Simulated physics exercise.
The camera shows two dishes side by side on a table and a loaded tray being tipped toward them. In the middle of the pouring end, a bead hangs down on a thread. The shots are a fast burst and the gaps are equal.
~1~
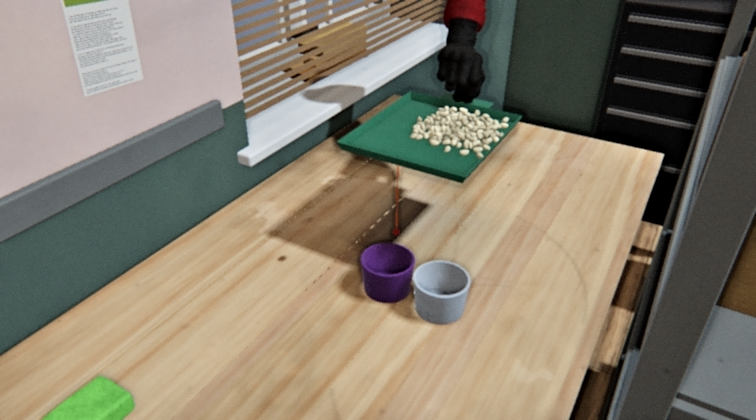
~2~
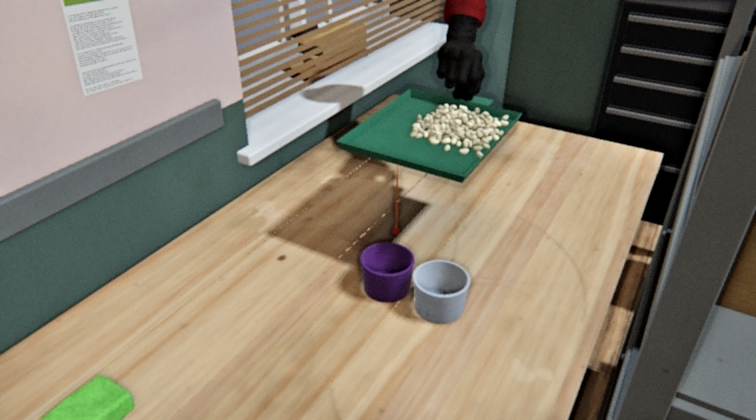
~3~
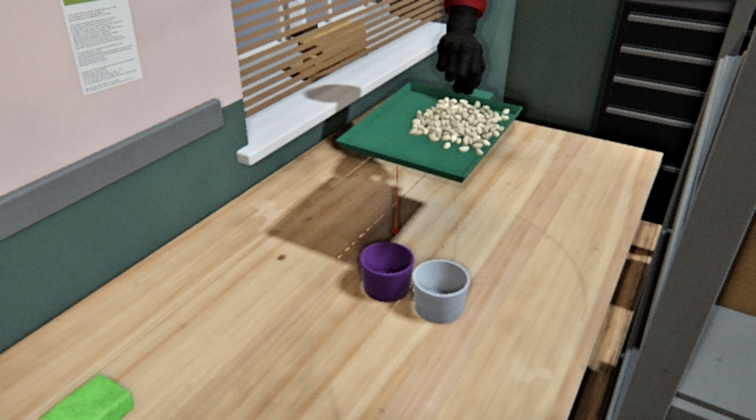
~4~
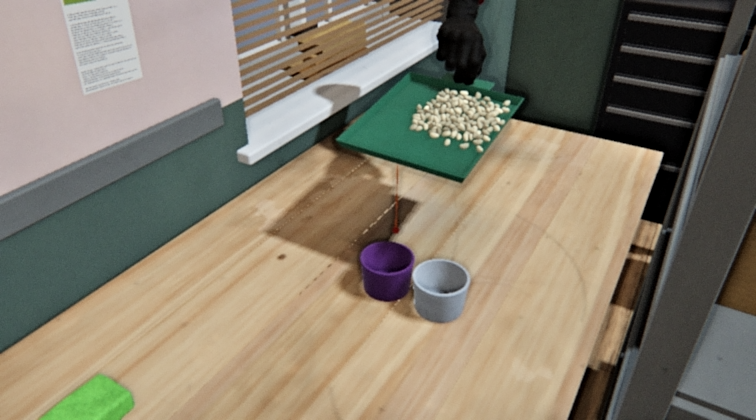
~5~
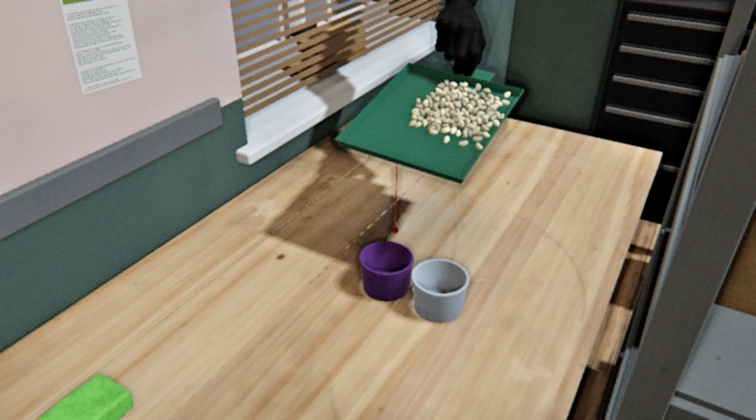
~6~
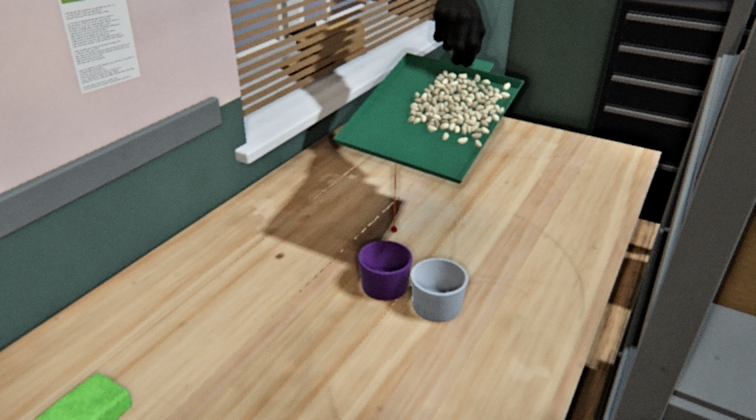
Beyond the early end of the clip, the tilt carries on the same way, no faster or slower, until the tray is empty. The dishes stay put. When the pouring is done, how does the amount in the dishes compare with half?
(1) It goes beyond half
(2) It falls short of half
1, it goes beyond half.
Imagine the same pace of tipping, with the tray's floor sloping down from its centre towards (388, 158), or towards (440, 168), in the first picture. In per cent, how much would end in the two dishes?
About 20 %, then 30 %.
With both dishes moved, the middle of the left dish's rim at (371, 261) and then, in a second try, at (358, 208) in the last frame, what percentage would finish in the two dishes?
40 and 0 %.
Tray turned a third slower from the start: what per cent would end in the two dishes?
Around 80 percent.
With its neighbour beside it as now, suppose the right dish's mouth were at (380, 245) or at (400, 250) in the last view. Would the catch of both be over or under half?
Try 1: Not up to half; try 2: Not up to half.
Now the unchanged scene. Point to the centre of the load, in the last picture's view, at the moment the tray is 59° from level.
Roughly at (427, 163).
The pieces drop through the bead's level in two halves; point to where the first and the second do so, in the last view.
About (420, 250), and after that about (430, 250).
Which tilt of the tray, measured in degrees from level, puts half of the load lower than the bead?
About 85° of tilt.
Just after the last frame, tray tipped steeply; the larger part on the tray; just a few in the right dish; roughly a quarter in the air.
A moment on, tray tipped right over; roughly a quarter on the tray; roughly a third in the right dish; about a tenth in the left dish; roughly a quarter outside both; about a tenth in the air.
Further on, tray tipped past a quarter turn; roughly half in the right dish; roughly a quarter in the left dish; roughly a quarter outside both.
When it is over, tray tipped past a quarter turn; roughly half in the right dish; roughly a quarter in the left dish; roughly a quarter outside both.
